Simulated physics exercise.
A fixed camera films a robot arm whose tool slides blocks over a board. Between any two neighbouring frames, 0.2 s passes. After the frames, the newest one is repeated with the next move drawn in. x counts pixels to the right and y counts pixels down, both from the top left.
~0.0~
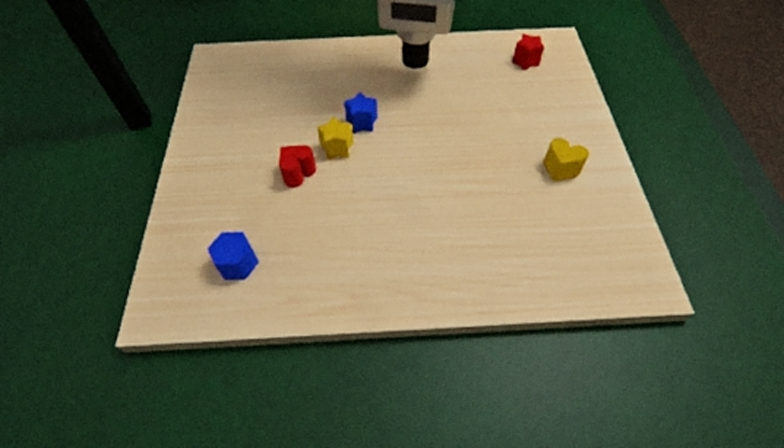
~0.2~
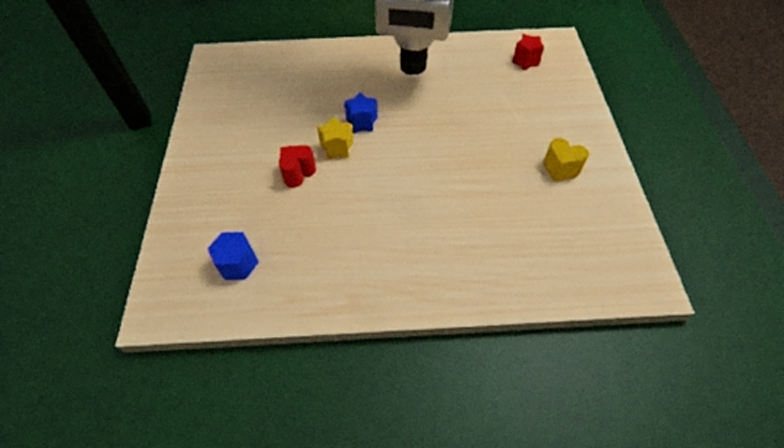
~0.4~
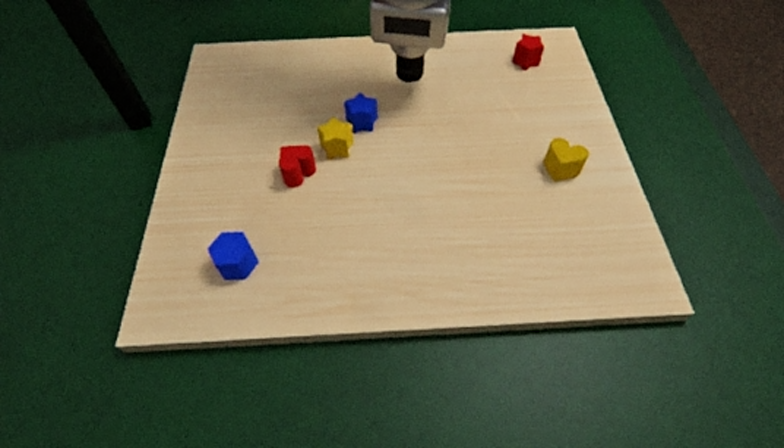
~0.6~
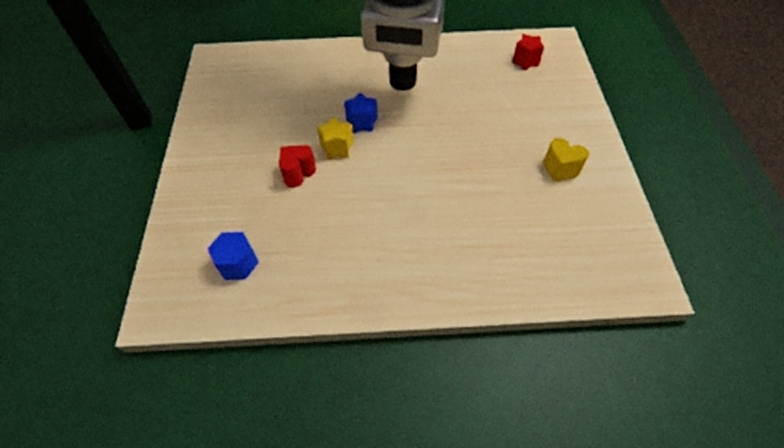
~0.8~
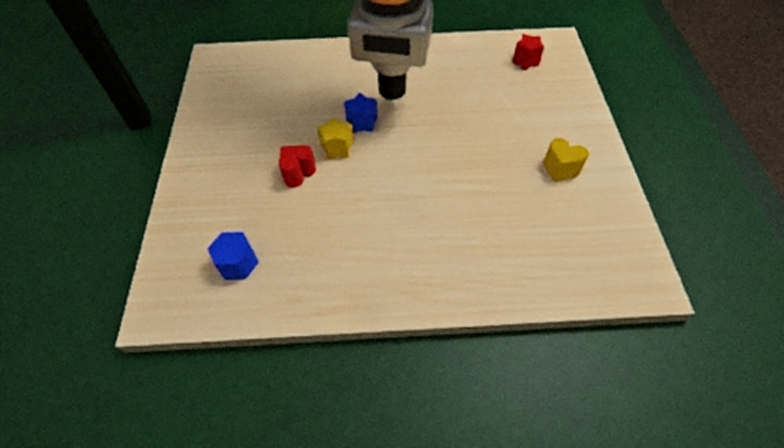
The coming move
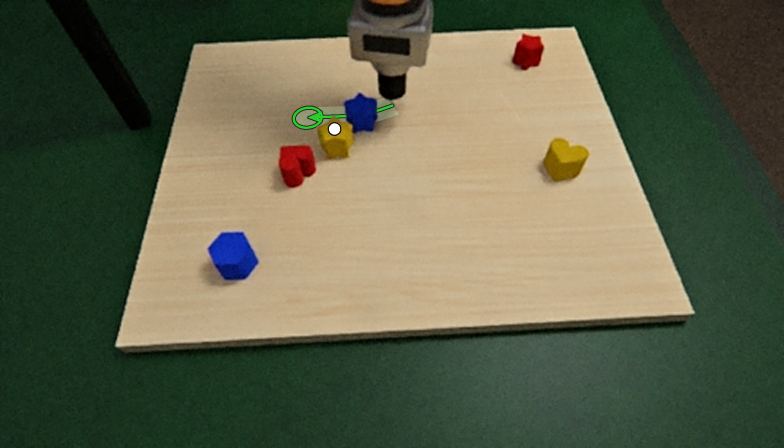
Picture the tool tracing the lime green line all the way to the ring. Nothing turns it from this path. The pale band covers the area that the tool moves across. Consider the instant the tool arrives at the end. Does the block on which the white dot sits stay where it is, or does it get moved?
It is shifted.
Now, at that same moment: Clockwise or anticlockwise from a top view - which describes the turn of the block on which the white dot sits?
Bird's-eye view: Counterclockwise.
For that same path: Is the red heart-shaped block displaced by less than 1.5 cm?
Yes - that is the case.
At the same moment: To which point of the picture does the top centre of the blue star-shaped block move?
The middle of its upper face will lie at (319, 117).
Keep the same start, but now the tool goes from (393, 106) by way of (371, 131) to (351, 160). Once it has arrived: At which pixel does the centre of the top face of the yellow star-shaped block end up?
If I read the scene right, the answer is (322, 137).
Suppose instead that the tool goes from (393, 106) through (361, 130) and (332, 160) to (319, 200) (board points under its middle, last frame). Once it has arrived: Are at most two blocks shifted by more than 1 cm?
My answer is no.
Drawn move, from (393, 106) by way of (366, 114) and (337, 116) to (308, 118); the dot is on the yellow star-shaped block.
The first path, step by step. One third of the way, tool at (364, 99); blue star-shaped block at (348, 110).
Two thirds of the way, tool at (334, 102); yellow star-shaped block at (326, 137), turned 50° anticlockwise; blue star-shaped block at (326, 116), turned 20° anticlockwise.
At the end, tool at (305, 103); red heart-shaped block still; yellow star-shaped block at (325, 137), turned 50° anticlockwise; blue star-shaped block at (319, 117), turned 45° anticlockwise.
